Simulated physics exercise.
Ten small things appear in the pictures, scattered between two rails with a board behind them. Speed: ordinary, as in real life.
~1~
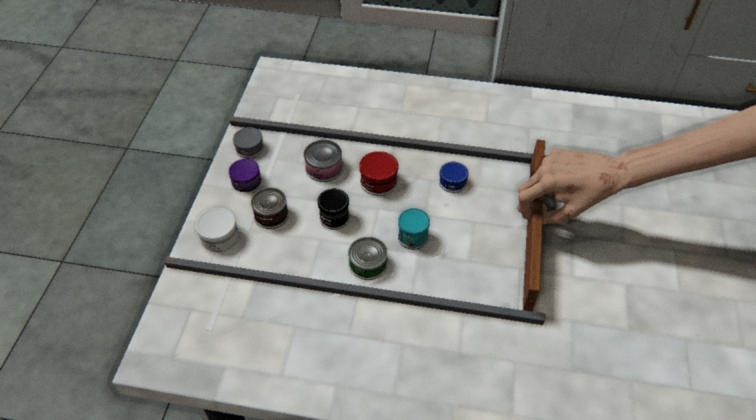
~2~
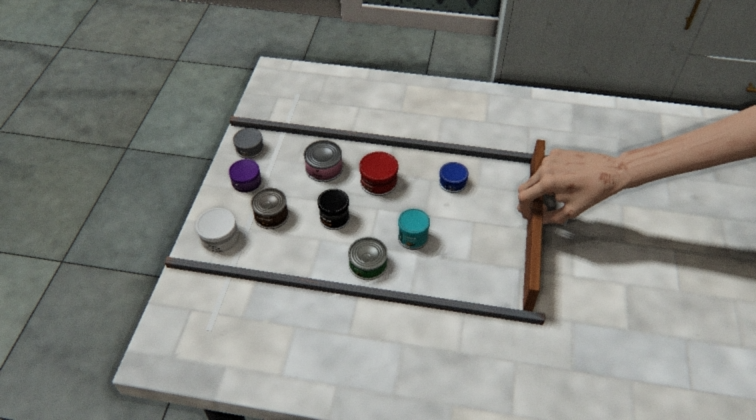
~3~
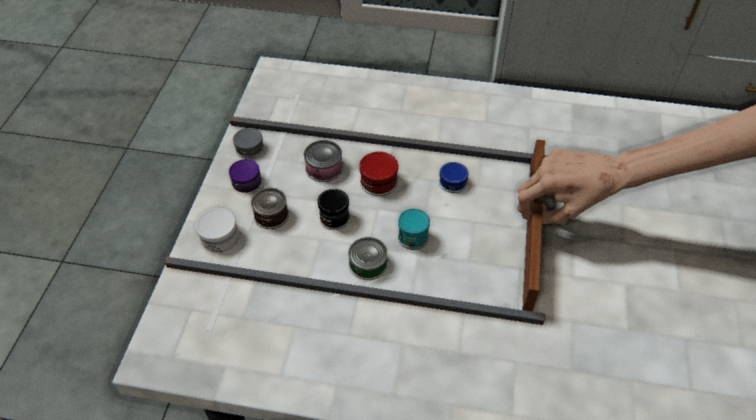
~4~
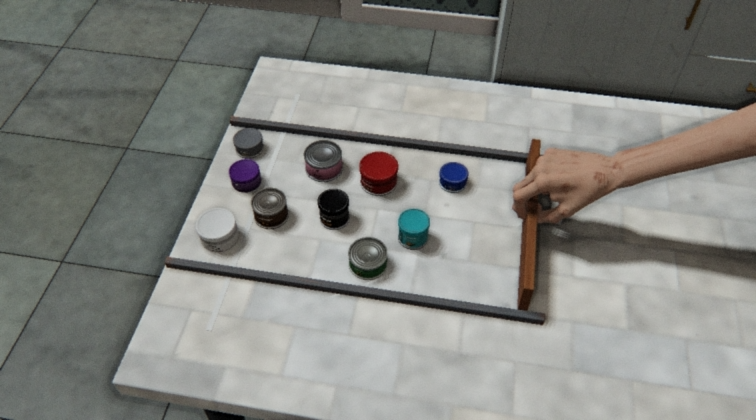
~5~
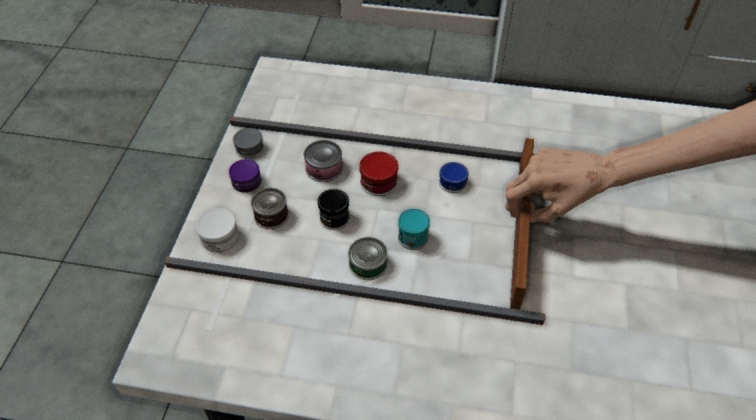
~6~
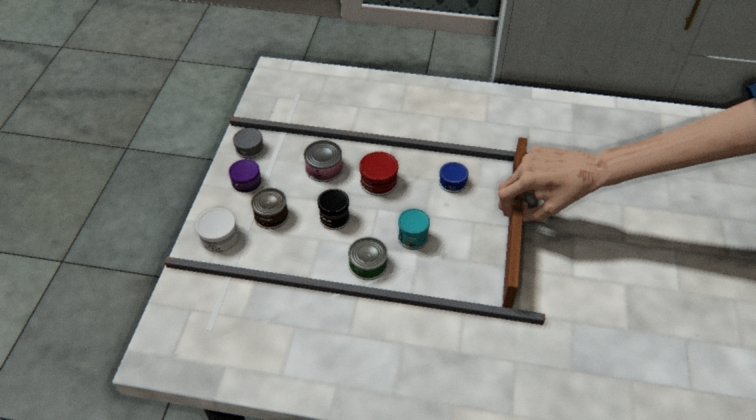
We see ten small round containers of various colours scattered between two dark rails on a pale tiled surface, while a hand at the right holds a wooden board still, then slides it slightly left; the containers stay put.
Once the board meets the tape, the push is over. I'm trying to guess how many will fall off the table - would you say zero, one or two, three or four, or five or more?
So in the end, just one or two bits get shoved clean off.
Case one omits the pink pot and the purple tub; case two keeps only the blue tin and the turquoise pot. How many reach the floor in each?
I'd say 0 the first time and 1 the second time.
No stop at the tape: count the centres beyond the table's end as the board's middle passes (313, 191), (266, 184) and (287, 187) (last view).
Counts per position: 0 / 1 / 0.
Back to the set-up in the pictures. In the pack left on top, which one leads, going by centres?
The one you want is the purple tub.
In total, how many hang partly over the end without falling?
I make it 4.
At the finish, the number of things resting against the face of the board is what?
Contact count: 4.
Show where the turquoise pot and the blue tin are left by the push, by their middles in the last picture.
Going in order: First (239, 200), then (262, 147).
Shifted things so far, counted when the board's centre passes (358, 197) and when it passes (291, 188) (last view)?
That gives 6 for the first and 10 for the second.
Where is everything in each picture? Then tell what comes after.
In the first picture, grey pot (249, 143); white tub (218, 230); purple tub (245, 176); board (535, 221); tape (260, 196).
In the second picture, white tub (218, 231); red pot (379, 174).
In the third picture, purple tub (245, 176); black pot (334, 209).
In the fourth picture, grey pot (249, 143); board (530, 220).
In the fifth picture, white tub (218, 231); blue tin (454, 177).
In the sixth picture, grey pot (249, 143); white tub (218, 231); purple tub (245, 176); board (516, 218); tape (260, 196).
Early on, none off yet; grey pot at rest near (249, 143); white tub at rest near (218, 231); purple tub at rest near (245, 176).
Finally, the number that fall off is one or two; lost, grey pot.
